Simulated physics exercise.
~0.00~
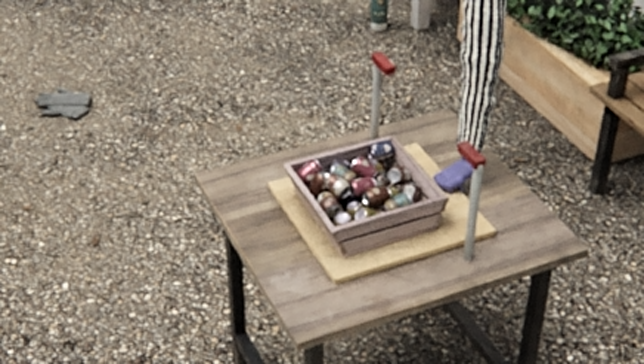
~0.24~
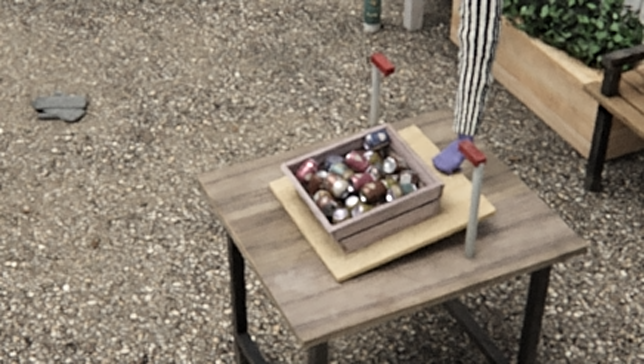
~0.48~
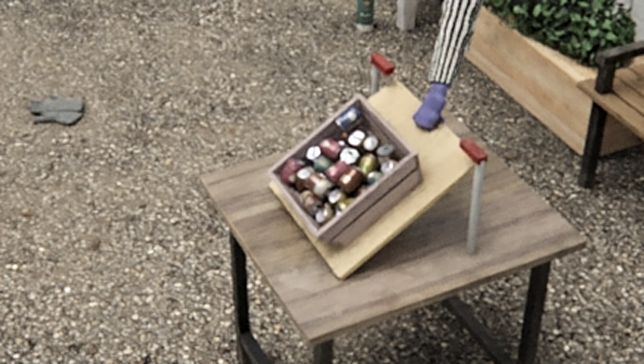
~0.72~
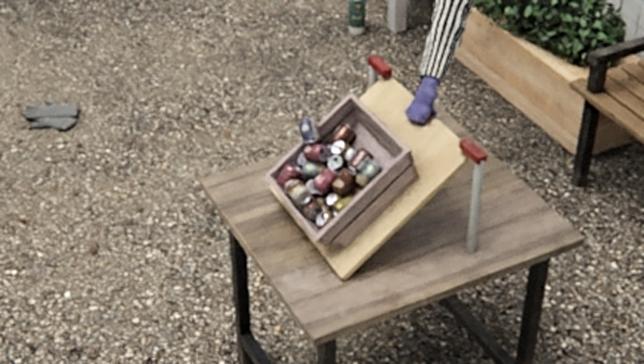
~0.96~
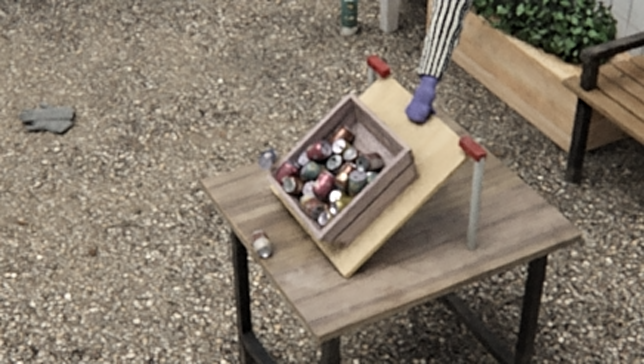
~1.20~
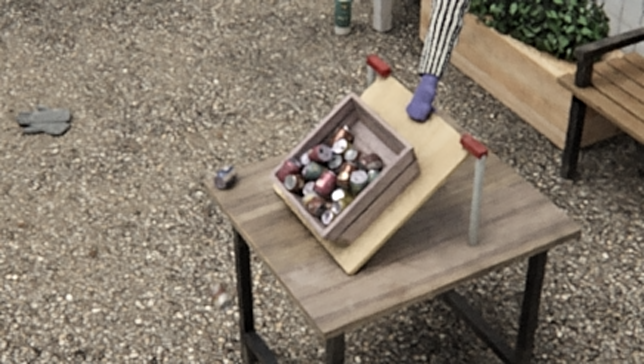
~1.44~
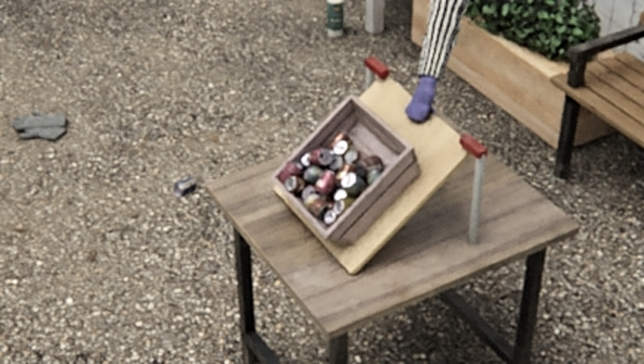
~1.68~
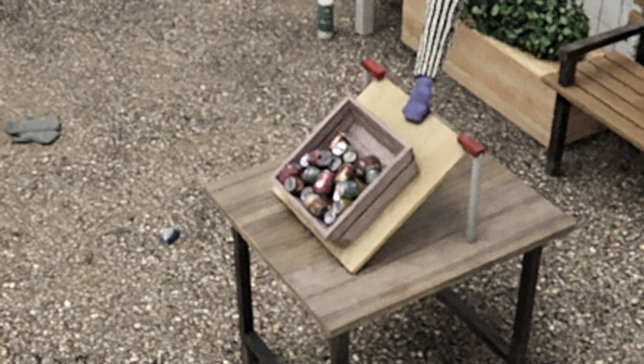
The clip opens on a wooden table standing on gravel, where an open wooden tote full of small, colourful cans rests on a pale board between two red-topped posts. An arm in a striped sleeve and purple glove pulls the board's right end sharply upward, tipping the tote toward the left. The board halts at a steep slant, and a couple of cans tumble over the tote's lower side. They drop past the table's left edge as the view drifts slightly sideways. At the end, the gloved hand remains at the raised board, most cans stay in the tilted tote, and one lies on the gravel.
